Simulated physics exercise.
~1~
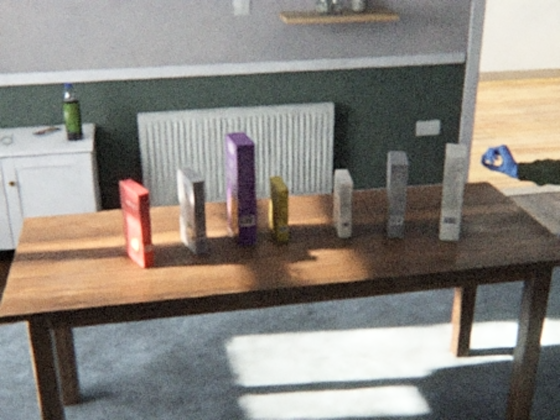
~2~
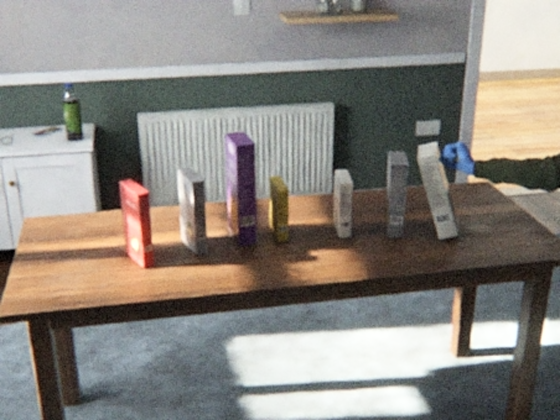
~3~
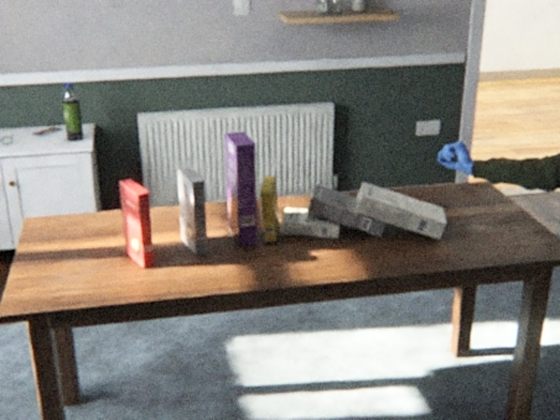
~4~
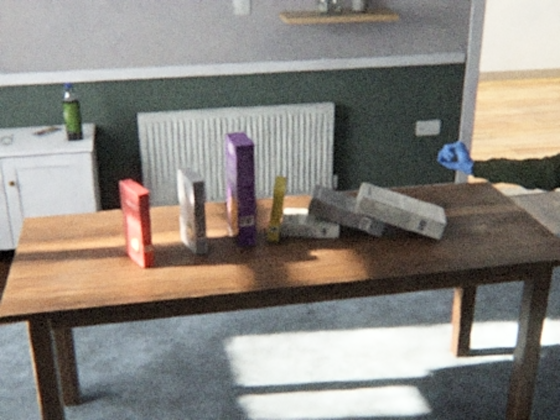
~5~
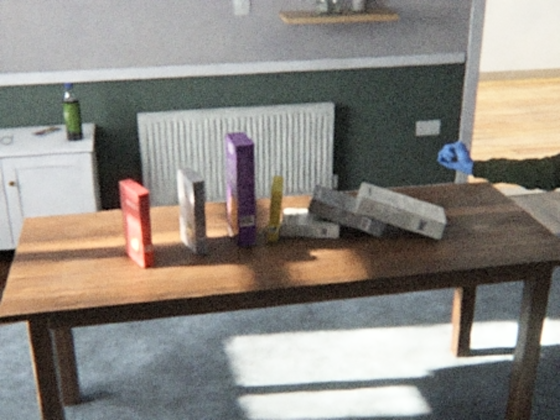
A blue-gloved hand tipped the rightmost of seven boxes standing on a wooden table, and it toppled left, knocking down the two grey boxes beside it. The yellow box was jolted but stayed upright, while the purple, red and remaining grey boxes stood unmoved.
